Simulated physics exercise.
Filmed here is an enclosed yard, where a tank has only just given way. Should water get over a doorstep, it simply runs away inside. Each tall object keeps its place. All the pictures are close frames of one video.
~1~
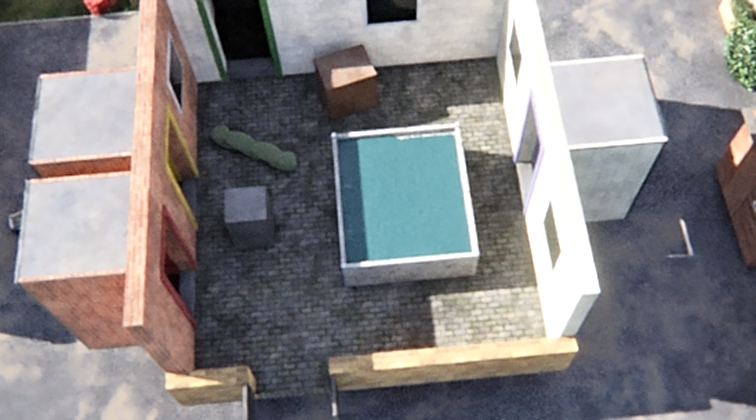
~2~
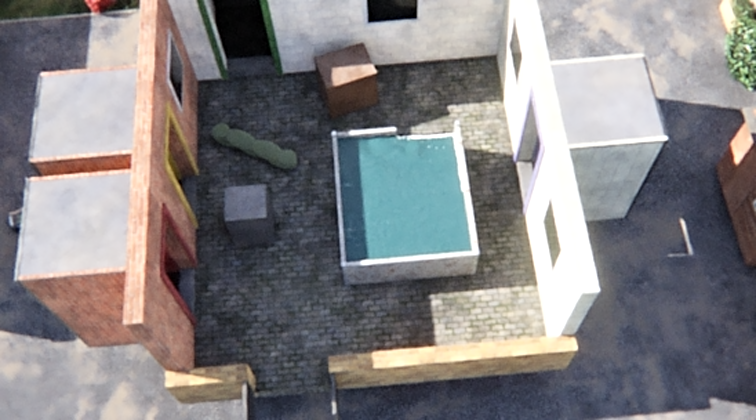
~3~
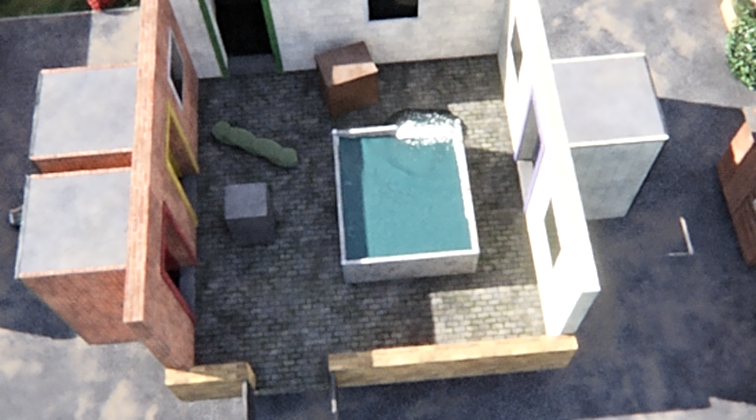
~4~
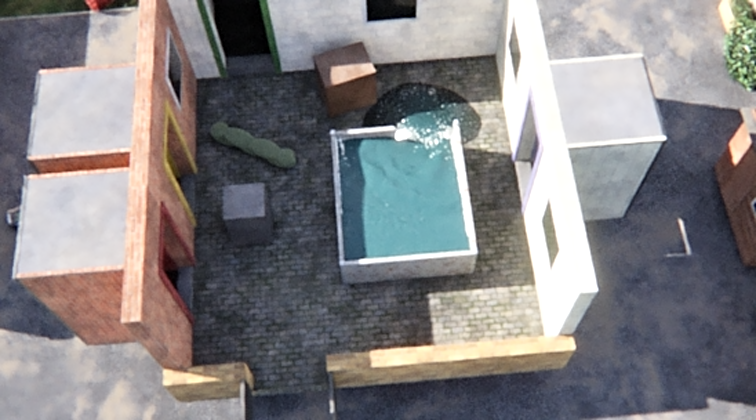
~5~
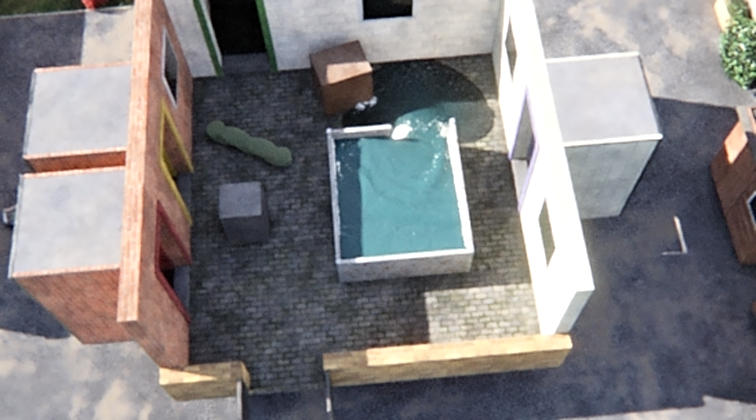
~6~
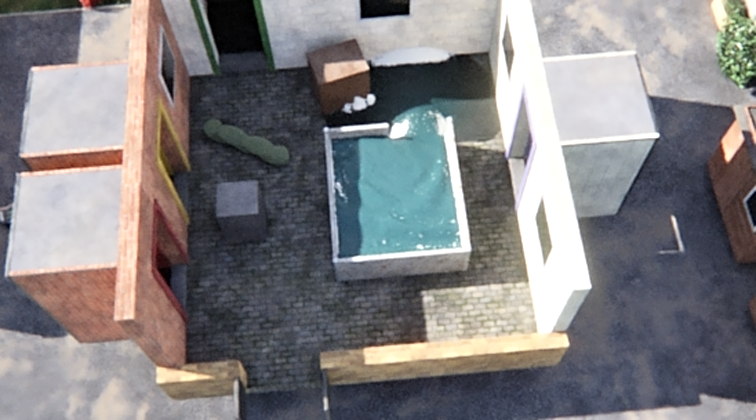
An enclosed yard paved in grey stone is seen from high above, between a red brick wall on the left and white walls at the back and right. A square pale-walled tank of teal water stands near the middle, with a brown box behind it and a grey block and green rounded shape to its left. Water bursts through the tank's far side and spreads toward the back wall, while the view drifts very slightly.
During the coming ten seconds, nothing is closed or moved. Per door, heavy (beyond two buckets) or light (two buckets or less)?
Red door - heavy; blue door - light; yellow door - light; green door - light.
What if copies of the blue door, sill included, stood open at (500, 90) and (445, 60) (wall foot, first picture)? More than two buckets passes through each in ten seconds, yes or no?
Goes past it, then goes past it.
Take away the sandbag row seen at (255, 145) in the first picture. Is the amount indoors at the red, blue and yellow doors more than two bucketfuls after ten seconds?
Red door exceeds the limit, blue door remains within the limit, yellow door exceeds the limit.
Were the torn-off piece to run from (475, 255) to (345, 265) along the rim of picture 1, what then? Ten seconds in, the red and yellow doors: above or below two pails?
The red door tops the limit, while the yellow door tops the limit.
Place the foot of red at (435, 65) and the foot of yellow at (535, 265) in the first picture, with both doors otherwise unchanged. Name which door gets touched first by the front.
I say the red-painted one.
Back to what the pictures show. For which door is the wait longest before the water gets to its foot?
My answer: The door marked red.
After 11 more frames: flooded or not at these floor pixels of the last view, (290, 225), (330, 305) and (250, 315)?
First spared, then spared, then spared.
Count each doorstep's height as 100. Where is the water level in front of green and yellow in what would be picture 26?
The first sits near 20 in a hundred and the second near 60 in a hundred.
A moment on, water covers 20 % of the floor; the red door not reached, the blue door not reached, the yellow door not reached, the green door not reached.
Next, water covers 30 % of the floor; the red door not reached, the blue door not reached, the yellow door not reached, the green door wet at the sill, nothing in.
Then, water covers 50 % of the floor; the red door not reached, the blue door wet at the sill, nothing in, the yellow door wet at the sill, nothing in, the green door wet at the sill, nothing in.
Later, water covers 90 % of the floor; the red door wet at the sill, nothing in, the blue door wet at the sill, nothing in, the yellow door wet at the sill, nothing in, the green door wet at the sill, nothing in.
In the end, water covers 95 % of the floor; the red door over two buckets in, the blue door wet at the sill, nothing in, the yellow door under two buckets in, the green door wet at the sill, nothing in.
